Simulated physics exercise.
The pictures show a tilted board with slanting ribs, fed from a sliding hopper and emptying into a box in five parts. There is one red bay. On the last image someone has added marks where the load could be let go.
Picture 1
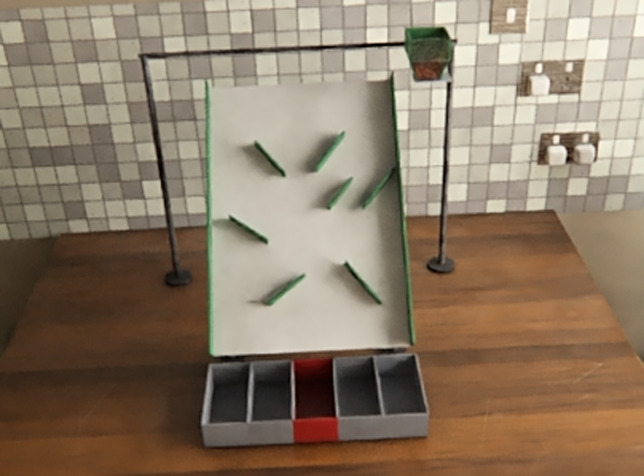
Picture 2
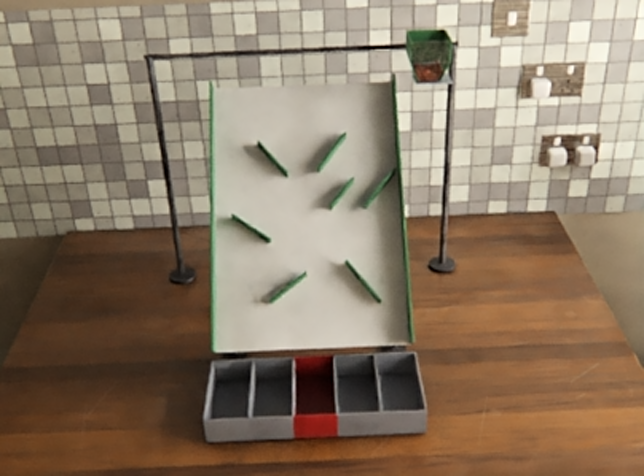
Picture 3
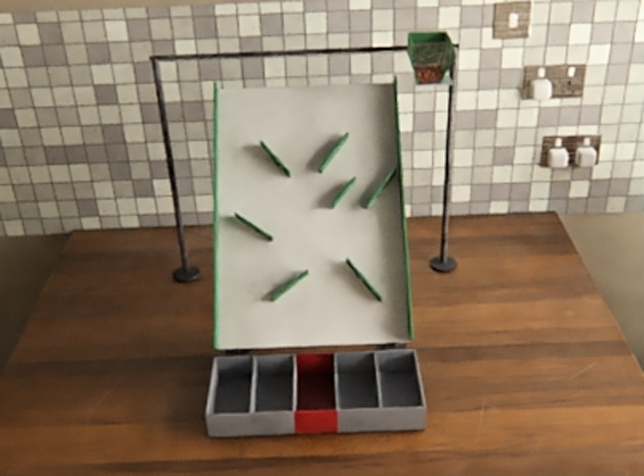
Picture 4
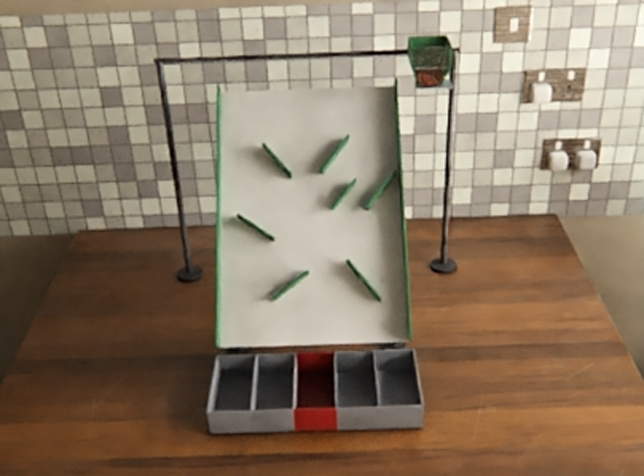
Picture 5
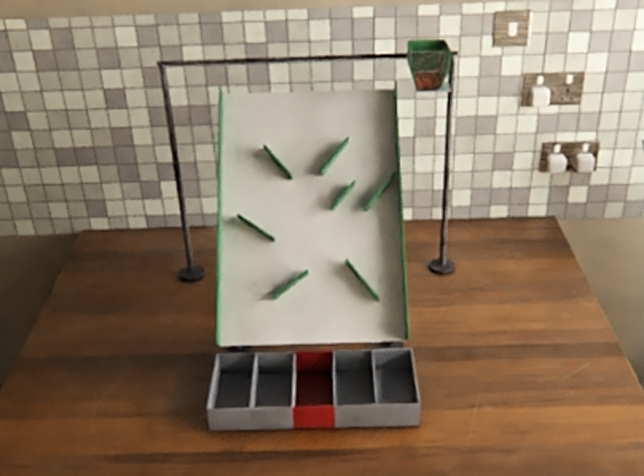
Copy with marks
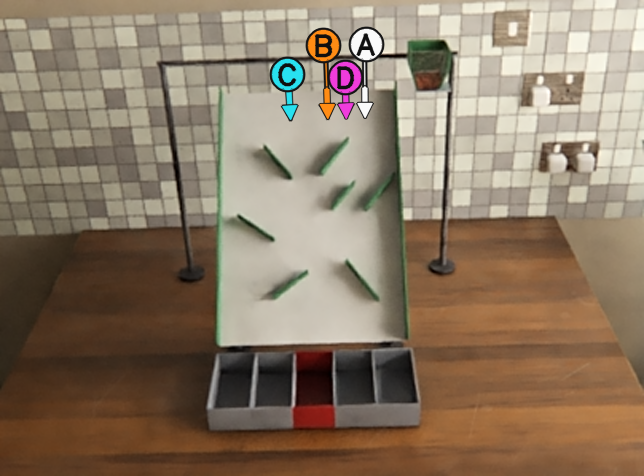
Camera drifting slightly around a still tilted board with green slanting ribs, a raised hopper and a box with one red bay.
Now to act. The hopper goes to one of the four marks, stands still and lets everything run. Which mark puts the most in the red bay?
Choose A.
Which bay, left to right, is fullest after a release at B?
The first.
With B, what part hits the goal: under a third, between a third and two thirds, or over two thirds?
Mark B gives under a third.
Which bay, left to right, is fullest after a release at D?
It is the first one.
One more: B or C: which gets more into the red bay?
The answer is C.
On the marked copy, mark A meets the board at (365, 112); mark B meets the board at (327, 113); mark C meets the board at (290, 114); mark D meets the board at (346, 113).
With A, close to a third in the red bay, close to half in other bays, only a few held on the board, a small share outside the box.
With B, only a few in the red bay, the bulk in other bays, a small share outside the box.
With C, close to a quarter in the red bay, close to half in other bays, close to a third outside the box.
With D, close to a quarter in the red bay, the bulk in other bays, only a few outside the box.
